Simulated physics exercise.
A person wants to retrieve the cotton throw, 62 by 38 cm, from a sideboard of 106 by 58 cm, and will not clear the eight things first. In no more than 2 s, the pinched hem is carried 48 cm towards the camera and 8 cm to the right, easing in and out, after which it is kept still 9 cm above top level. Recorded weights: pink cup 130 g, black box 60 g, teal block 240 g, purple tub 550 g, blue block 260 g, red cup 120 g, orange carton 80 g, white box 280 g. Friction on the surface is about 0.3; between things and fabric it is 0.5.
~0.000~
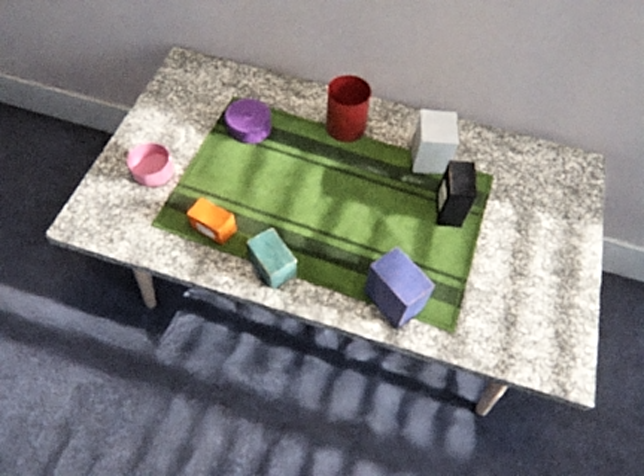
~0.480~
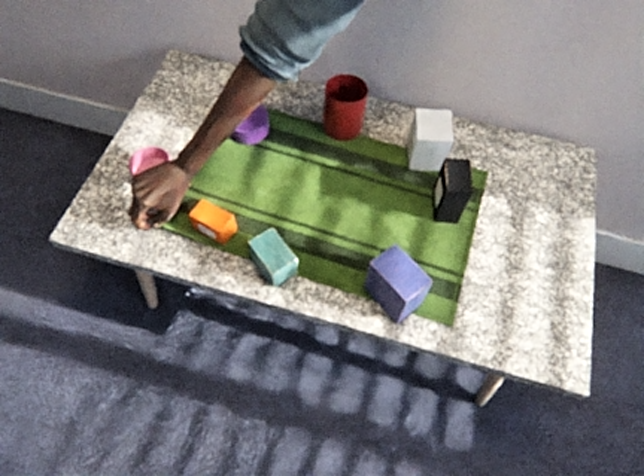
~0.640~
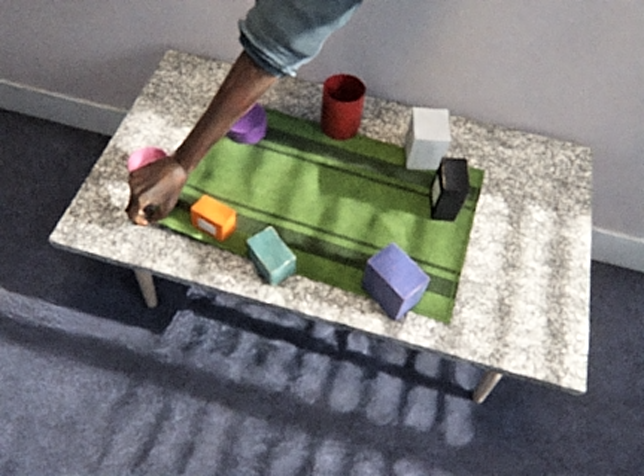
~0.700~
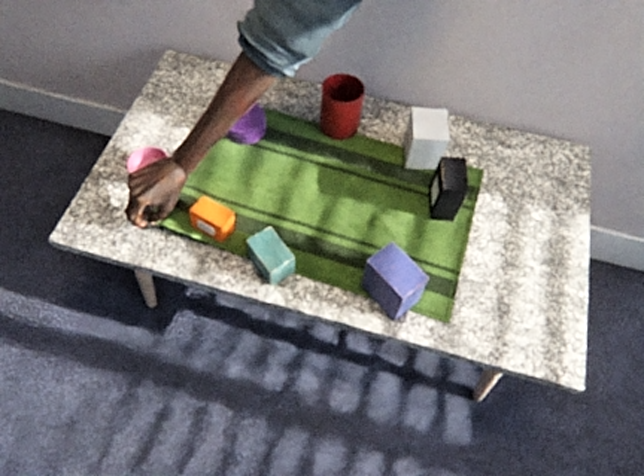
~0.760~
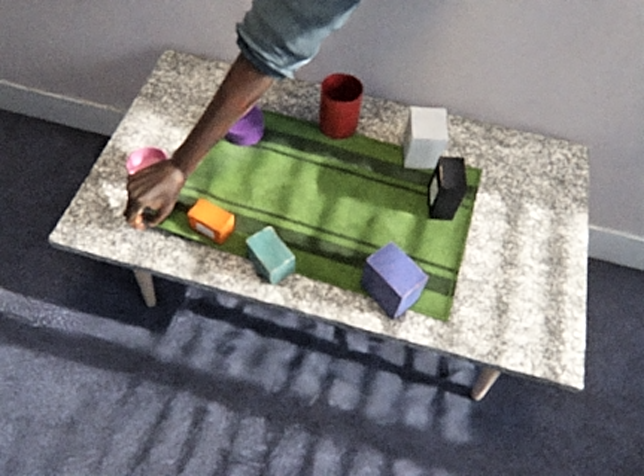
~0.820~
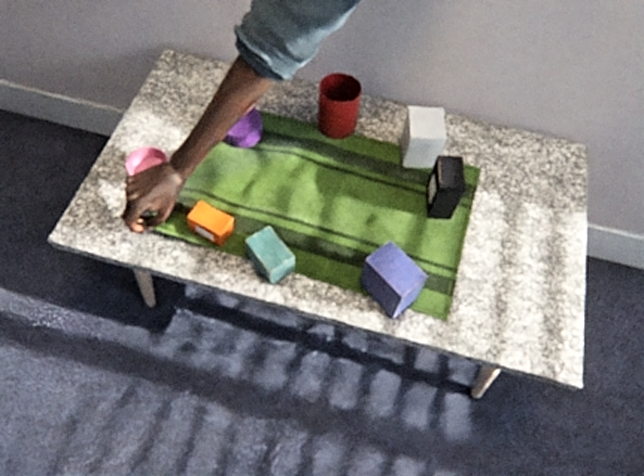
On a speckled sideboard, a green striped cloth lies beneath several blocks, a carton and cylindrical containers; an arm in a blue sleeve reaches in, pinches the cloth's near-left corner beside the pink cup, and stays there almost motionless.
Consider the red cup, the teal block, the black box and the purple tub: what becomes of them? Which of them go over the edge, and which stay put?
In order: Red cup: Safe; teal block: Lost; black box: Safe; purple tub: Lost.
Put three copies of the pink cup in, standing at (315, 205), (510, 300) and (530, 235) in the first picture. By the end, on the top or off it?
Log, listed order - lost / kept / kept.
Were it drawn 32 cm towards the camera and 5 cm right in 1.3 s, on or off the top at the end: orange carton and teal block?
Then orange carton is lost over the edge and teal block is lost over the edge.
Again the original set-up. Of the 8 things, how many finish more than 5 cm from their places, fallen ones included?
That gives 6.
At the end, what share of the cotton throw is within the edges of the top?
Around 30 percent.
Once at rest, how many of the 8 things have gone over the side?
It adds up to 4.
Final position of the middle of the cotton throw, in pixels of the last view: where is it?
I'd point to about (221, 325).
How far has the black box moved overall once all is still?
For the black box, it's 30 cm.
By 1.3 s, 95 % of the cotton throw is still over the top; purple tub 13 cm off its start, teal block 6 cm off its start, black box 4 cm off its start.
By 1.7 s, 75 % of the cotton throw is still over the top; purple tub 30 cm off its start, teal block over the edge, black box 15 cm off its start.
By 2.2 s, 45 % of the cotton throw is still over the top; purple tub over the edge, teal block over the edge, black box 24 cm off its start at (346, 222).
By 2.6 s, 30 % of the cotton throw is still over the top; purple tub over the edge, black box 28 cm off its start, teal block over the edge.
By 4.2 s, 30 % of the cotton throw is still over the top; purple tub over the edge, black box 29 cm off its start at (327, 238), teal block over the edge, red cup 3 cm off its start at (327, 95).
